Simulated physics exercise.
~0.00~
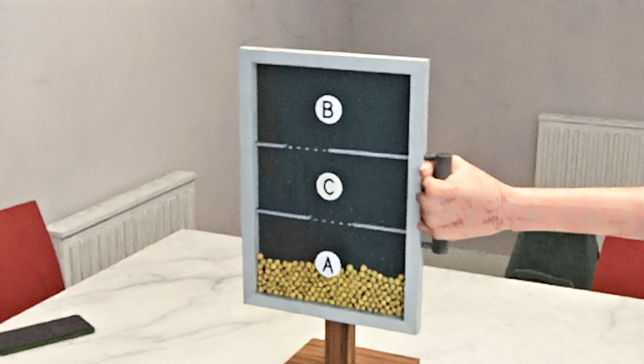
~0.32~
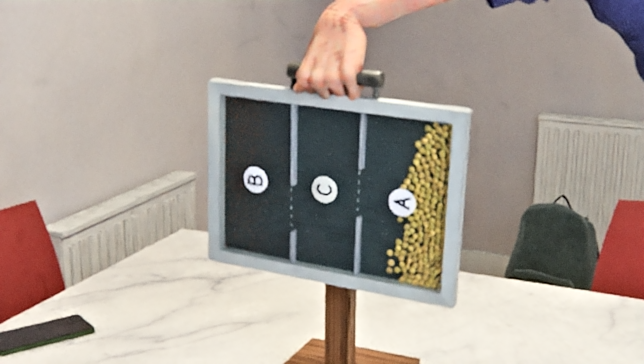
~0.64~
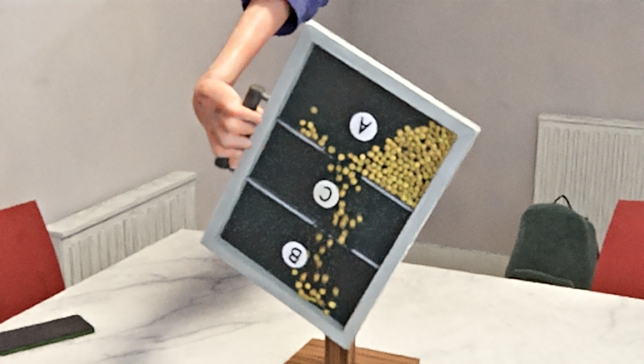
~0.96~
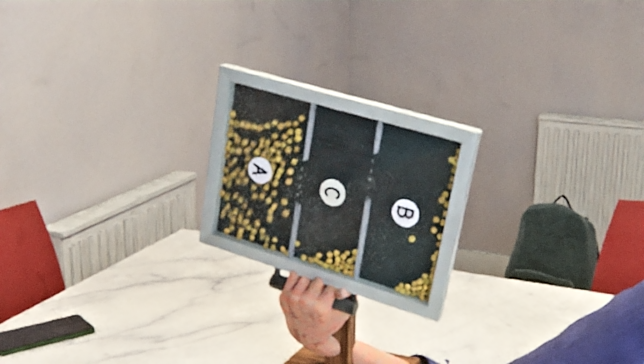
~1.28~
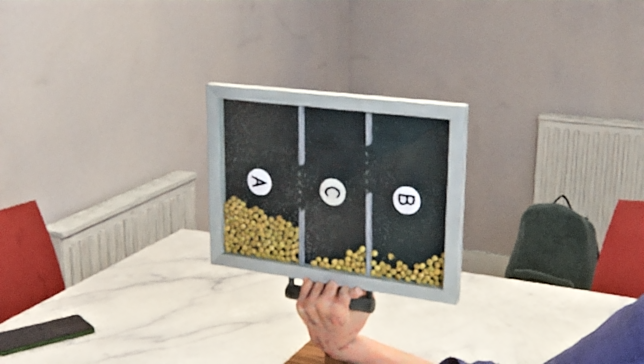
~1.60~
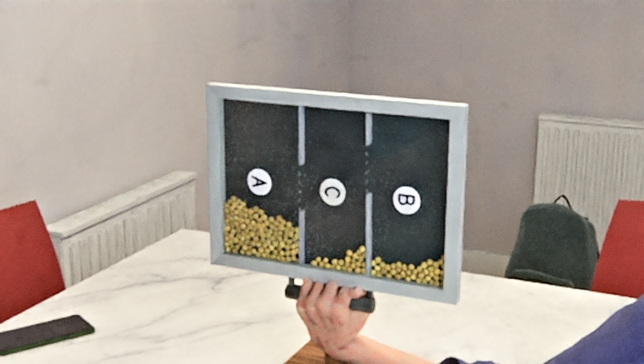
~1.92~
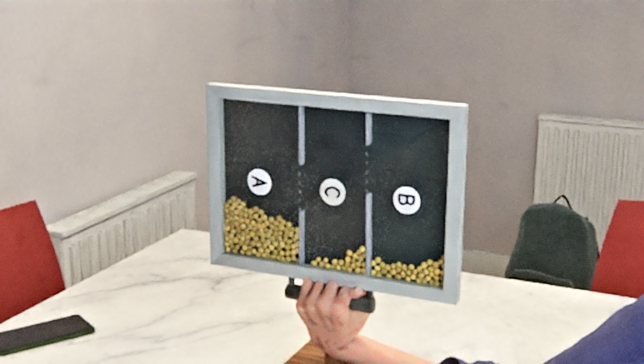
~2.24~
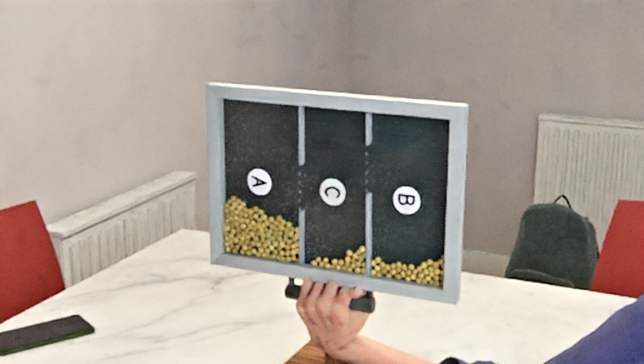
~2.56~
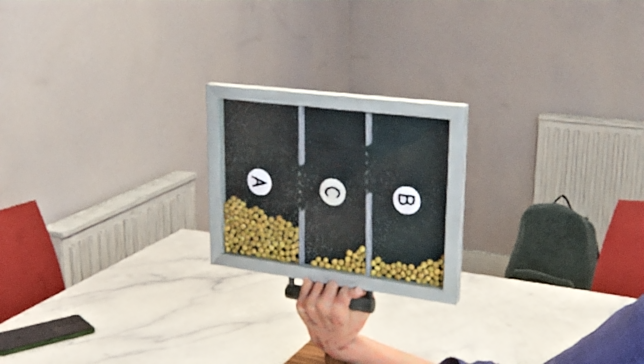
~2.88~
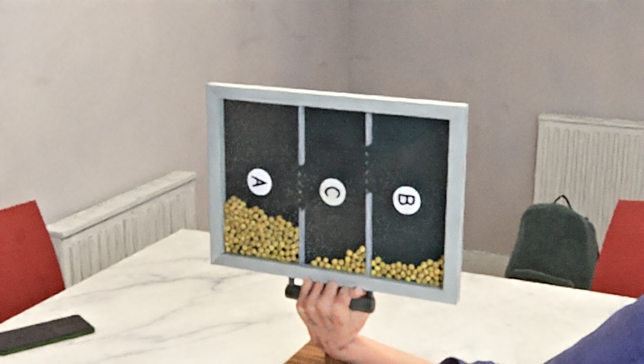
At first, a hand grips the dark handle on the right of an upright grey-framed box, its pale beads heaped in the bottom chamber, A, beneath C and B. The hand turns the box anticlockwise, bringing the handle to the top while the beads pile against the right side in A. As the turn continues and A rises uppermost, beads spill through C into B. The box swings further round until the handle is underneath, and the scattered beads drop. Finally it stays still on its side, with the largest heap in A on the left and smaller ones in C and B.
